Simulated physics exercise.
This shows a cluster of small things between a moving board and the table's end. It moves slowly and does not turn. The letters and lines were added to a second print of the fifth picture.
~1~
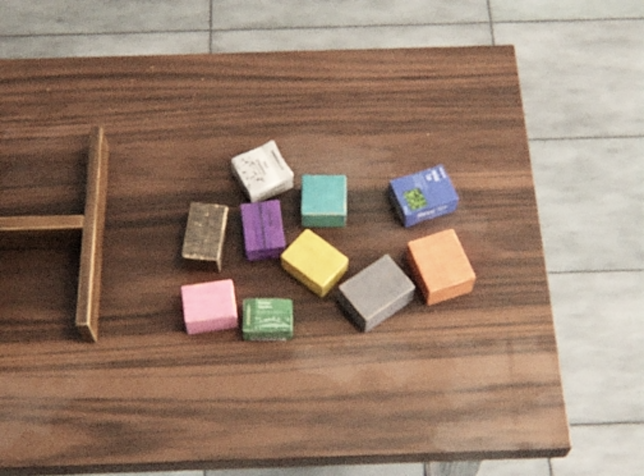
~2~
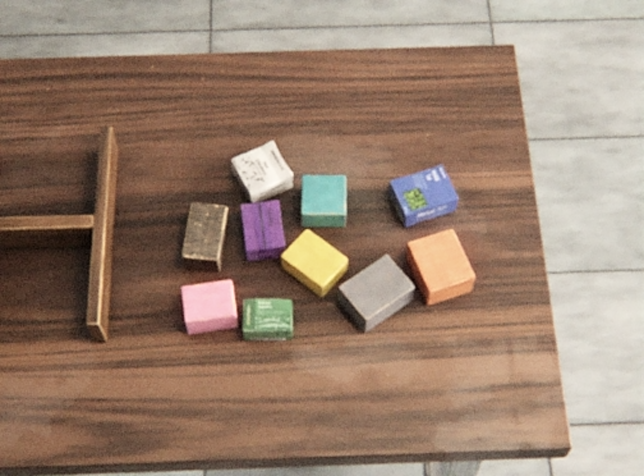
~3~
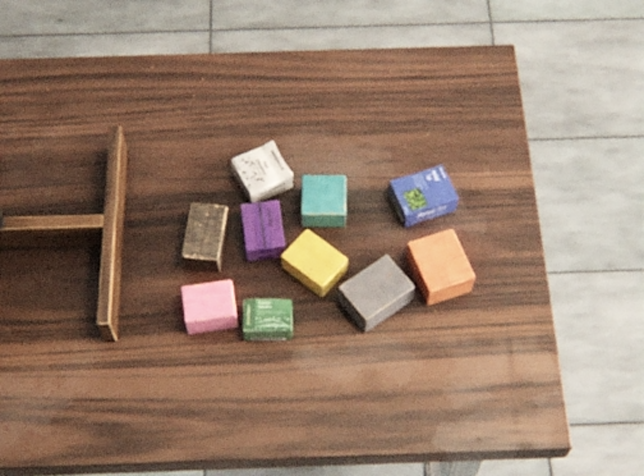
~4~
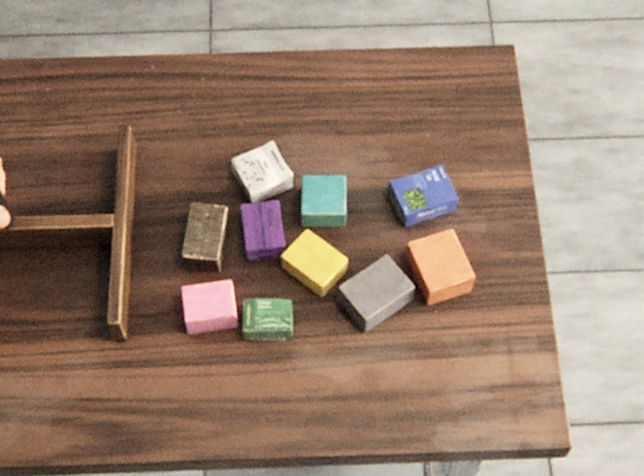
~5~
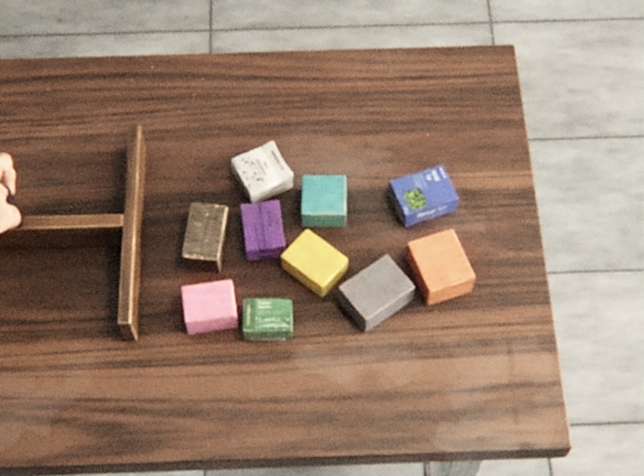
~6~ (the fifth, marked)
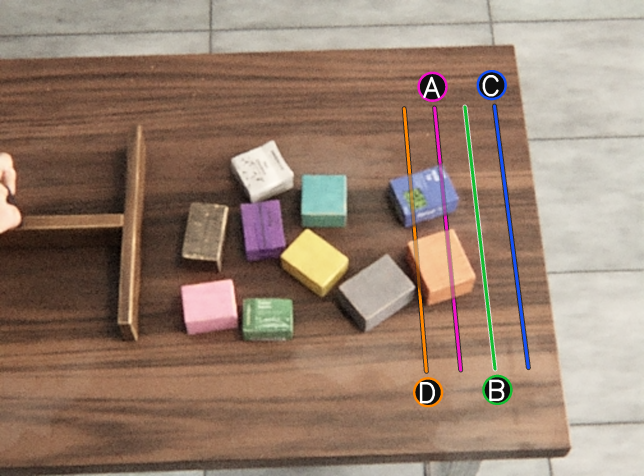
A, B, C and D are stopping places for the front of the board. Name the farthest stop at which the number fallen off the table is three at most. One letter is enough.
Up to line A.
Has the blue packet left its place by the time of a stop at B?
By then, yes.
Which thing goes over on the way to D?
It is the blue packet.
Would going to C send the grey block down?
Yes.
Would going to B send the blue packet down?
By then, yes.
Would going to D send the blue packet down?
Yes.
On the copy, A at (447, 231); B at (479, 230); C at (510, 229); D at (415, 232).
On A. First, board (243, 216); green box (327, 317); pink block (277, 306).
Then, board (356, 212); blue packet (505, 187); orange block (491, 241).
Finally, board (445, 210); orange block over the edge; blue packet over the edge; two fallen.
By contrast, B drops five; C drops six; D is within the limit but short.
